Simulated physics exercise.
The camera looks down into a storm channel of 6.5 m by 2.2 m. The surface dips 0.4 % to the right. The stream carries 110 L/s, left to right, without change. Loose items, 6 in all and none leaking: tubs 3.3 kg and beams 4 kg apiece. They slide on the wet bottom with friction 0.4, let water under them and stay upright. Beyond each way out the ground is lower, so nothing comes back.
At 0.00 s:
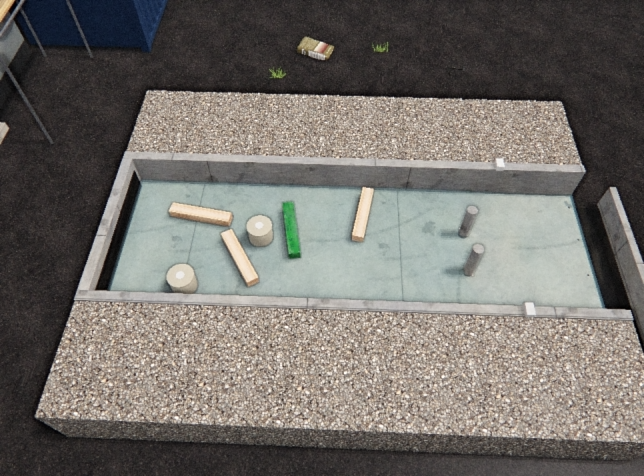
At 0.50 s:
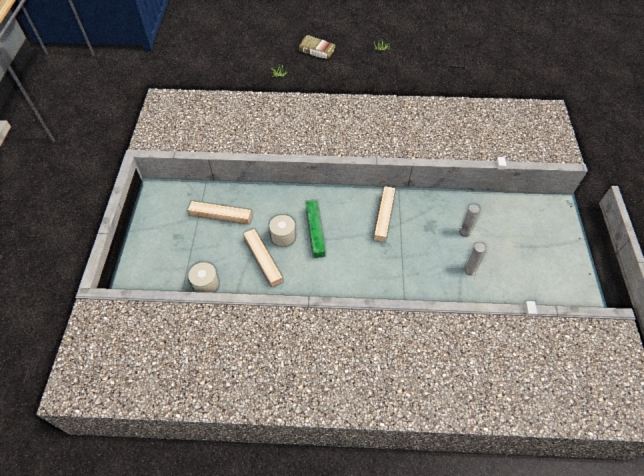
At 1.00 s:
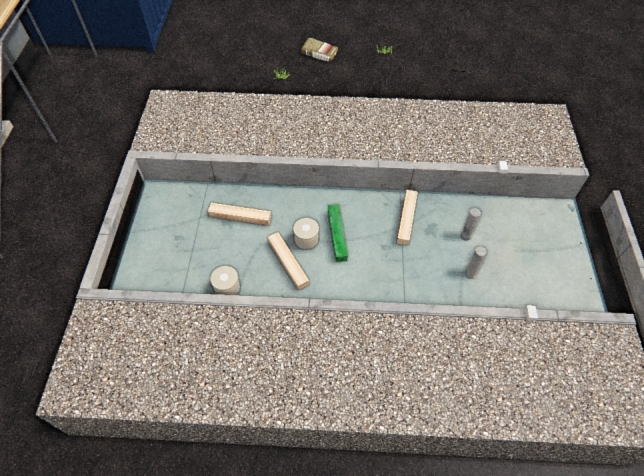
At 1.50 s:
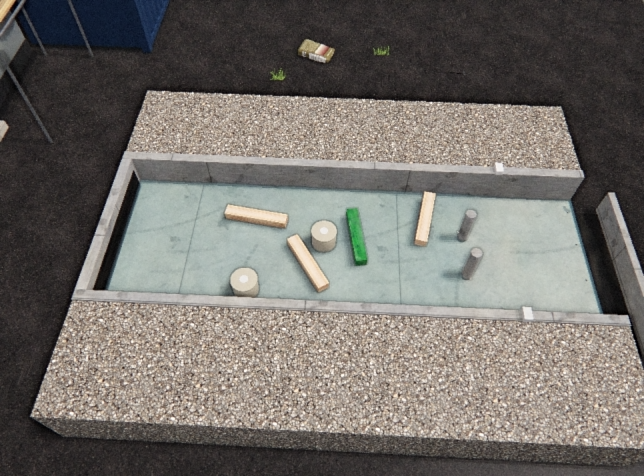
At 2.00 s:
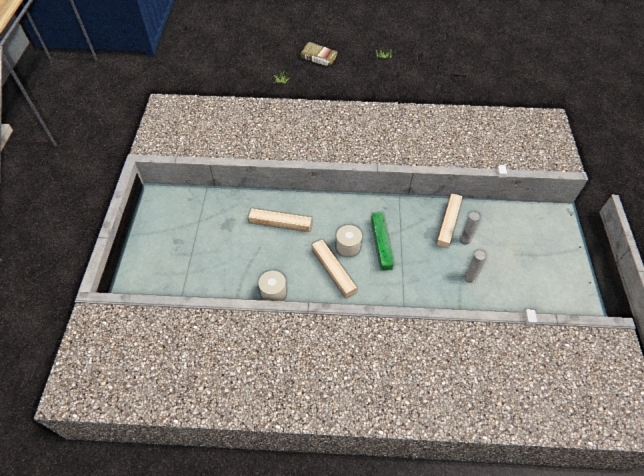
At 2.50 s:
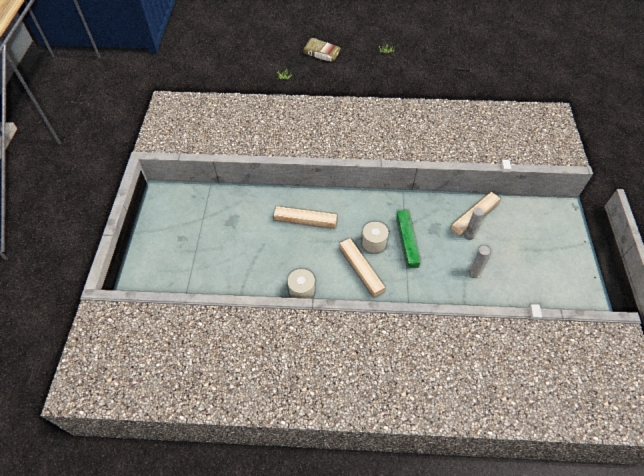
A shallow, straight-sided channel of pale water, set between two broad gravel-topped banks on dark ground, is seen from above at an angle. Four pale beams and a green one, though one pale beam lies farthest right, float with two round tubs left of two grey posts.
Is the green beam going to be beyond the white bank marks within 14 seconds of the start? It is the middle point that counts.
The green beam stays short.
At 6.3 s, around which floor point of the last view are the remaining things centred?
At about (478, 263).
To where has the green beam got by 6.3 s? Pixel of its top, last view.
At about (463, 243).
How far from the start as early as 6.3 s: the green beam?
Roughly 250 cm by then.
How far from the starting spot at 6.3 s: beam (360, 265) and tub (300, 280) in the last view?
In turn: 450 cm, 400 cm.
After 3.5 s the green beam is near (451, 241), 2.2 m from its start, afloat; 1 of 6 are over the mark; 6 afloat.
After 6.3 s the green beam is near (463, 243), 2.3 m from its start, afloat; 2 of 6 are over the mark; 5 afloat.
After 10.0 s the green beam is near (463, 243), 2.3 m from its start, afloat; 4 of 6 are over the mark; 3 afloat.
After 14.0 s the green beam is near (463, 243), 2.3 m from its start, afloat; 4 of 6 are over the mark; 2 afloat.
